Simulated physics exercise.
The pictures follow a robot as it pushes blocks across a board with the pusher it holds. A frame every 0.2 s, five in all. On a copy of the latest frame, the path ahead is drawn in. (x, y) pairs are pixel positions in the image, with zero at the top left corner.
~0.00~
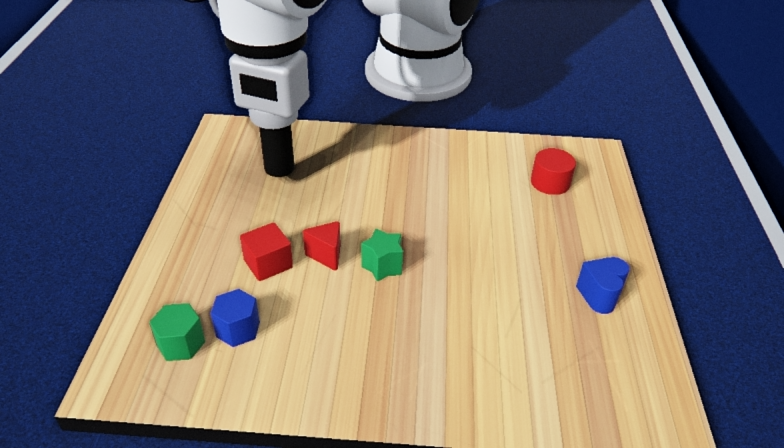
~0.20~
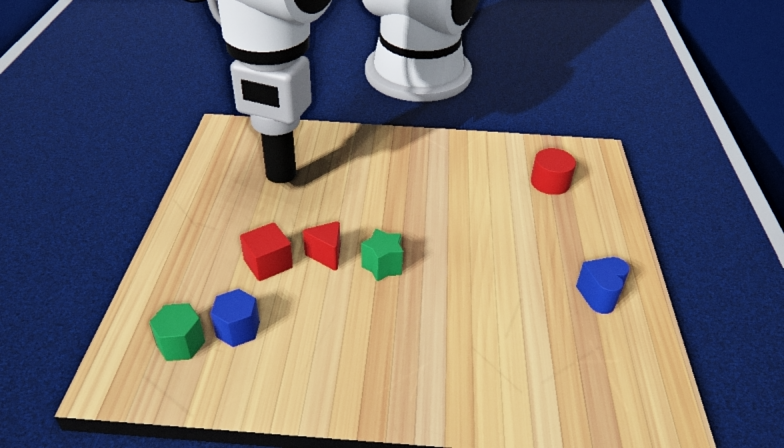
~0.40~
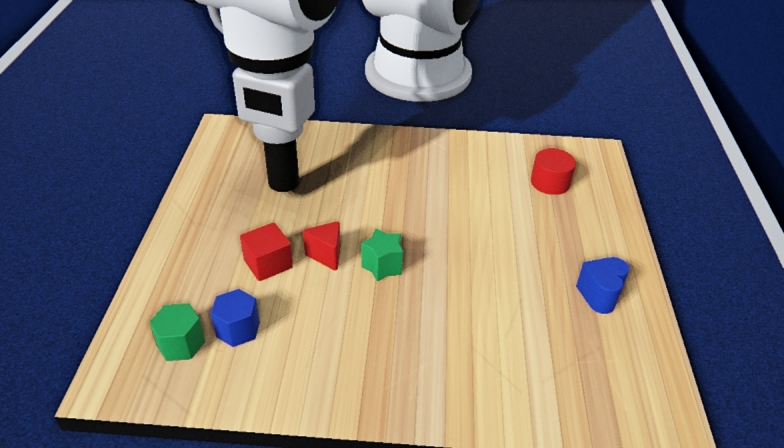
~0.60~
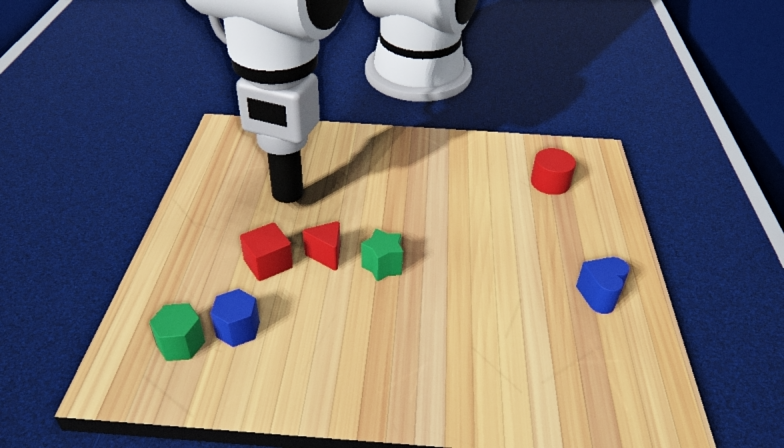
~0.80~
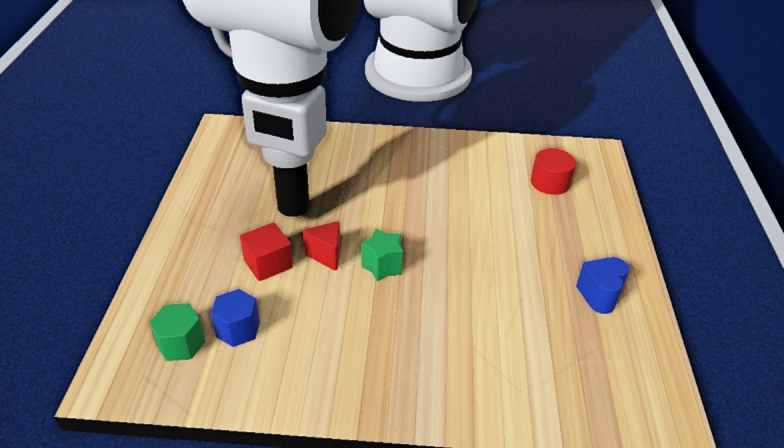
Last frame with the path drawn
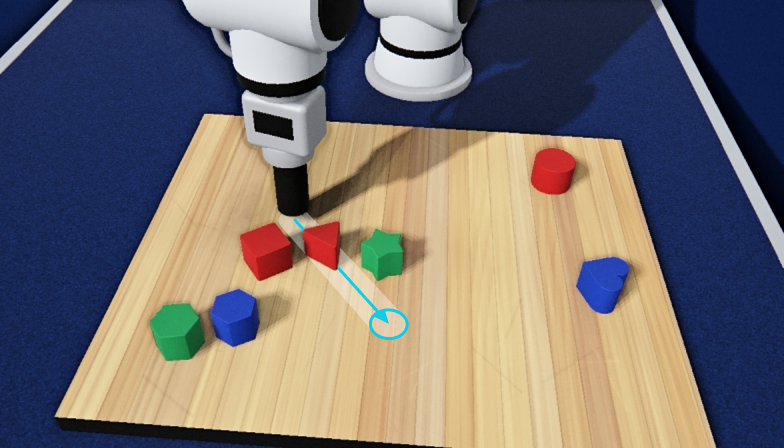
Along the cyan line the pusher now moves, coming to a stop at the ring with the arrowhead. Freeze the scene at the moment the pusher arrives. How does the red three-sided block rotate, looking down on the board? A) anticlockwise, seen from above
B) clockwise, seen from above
I'll go with A - anticlockwise, seen from above.
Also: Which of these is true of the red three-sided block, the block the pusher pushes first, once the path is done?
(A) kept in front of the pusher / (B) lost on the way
It's A.
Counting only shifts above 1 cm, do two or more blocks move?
I believe not.
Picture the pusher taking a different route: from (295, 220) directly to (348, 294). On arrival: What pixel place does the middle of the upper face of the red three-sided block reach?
Its top centre lands on (378, 280).
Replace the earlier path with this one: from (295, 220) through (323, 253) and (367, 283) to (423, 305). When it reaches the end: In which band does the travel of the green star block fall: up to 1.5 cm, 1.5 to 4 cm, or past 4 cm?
Goes 1.5 to 4 cm.
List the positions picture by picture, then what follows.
Pusher's lower end at (280, 169); red three-sided block at (326, 232); green star block at (384, 242), in the first picture.
Pusher at (281, 175); blocks still, in the second picture.
Pusher at (284, 183); blocks still, in the third picture.
Pusher at (288, 194); blocks still, in the fourth picture.
Pusher at (294, 207); red three-sided block at (326, 232); green star block at (384, 242), in the fifth picture.
Drawn move, in a line from (295, 220) to (389, 324).
What follows on the original path. One third of the way, pusher at (323, 238); red three-sided block at (339, 245).
Two thirds of the way, pusher at (354, 273); red three-sided block at (376, 279), turned 25° anticlockwise.
At the end, pusher at (389, 311); red three-sided block at (415, 318), turned 30° anticlockwise; green star block still.
